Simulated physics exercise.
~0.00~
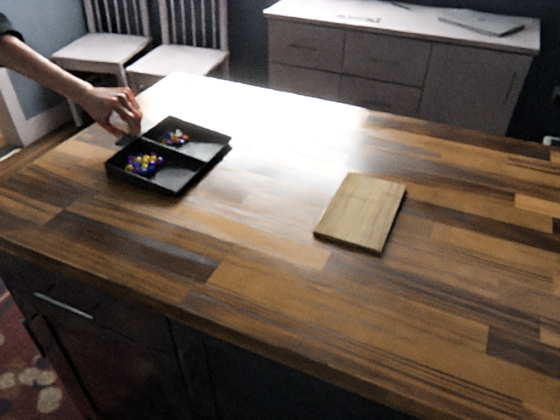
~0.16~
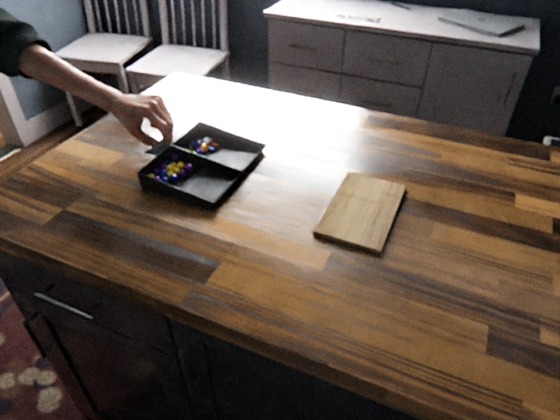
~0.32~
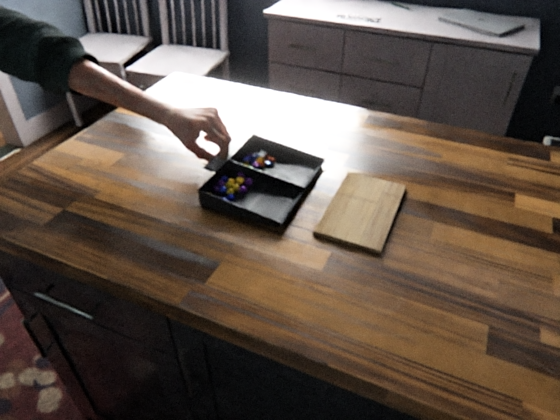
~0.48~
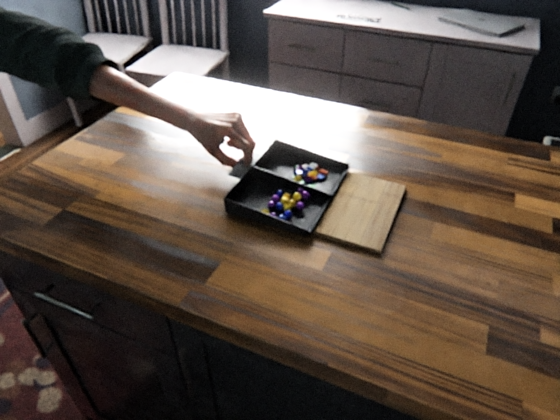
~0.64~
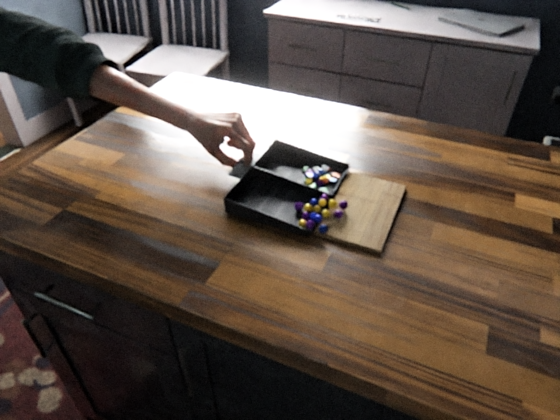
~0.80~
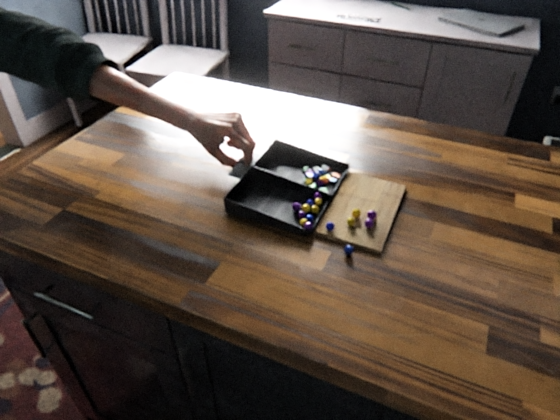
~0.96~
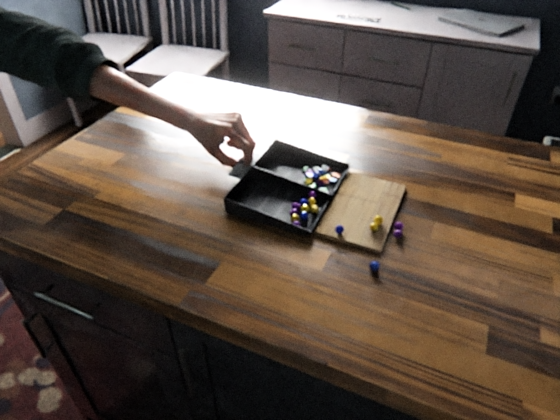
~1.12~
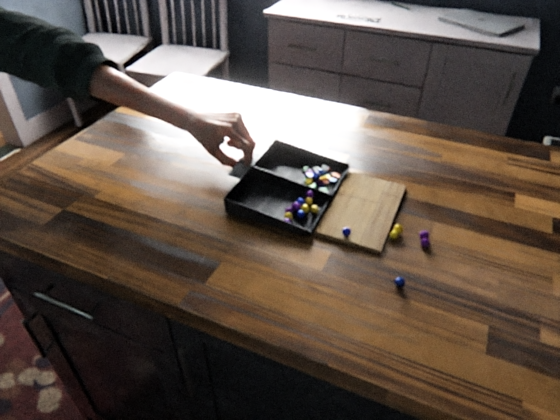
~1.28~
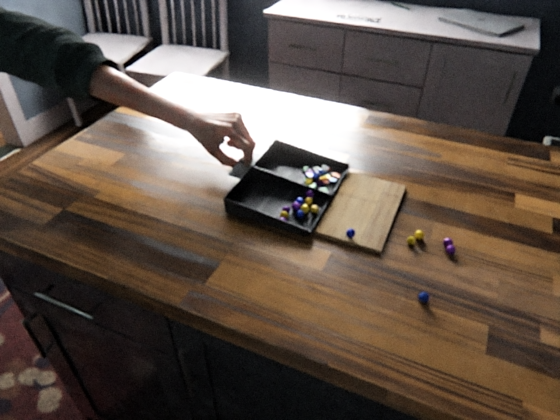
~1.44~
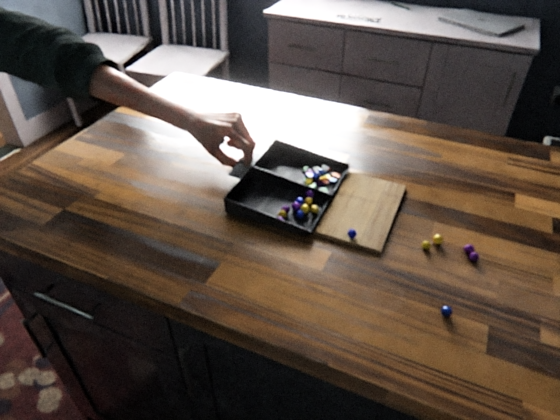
The clip shows a hand sliding a black two-part tray of colourful beads rightward along a wooden counter until it stops against a flat wooden board. The beads shift forward, and several from the front section spill over the board, some rolling onto the counter, while the back section's stay inside.
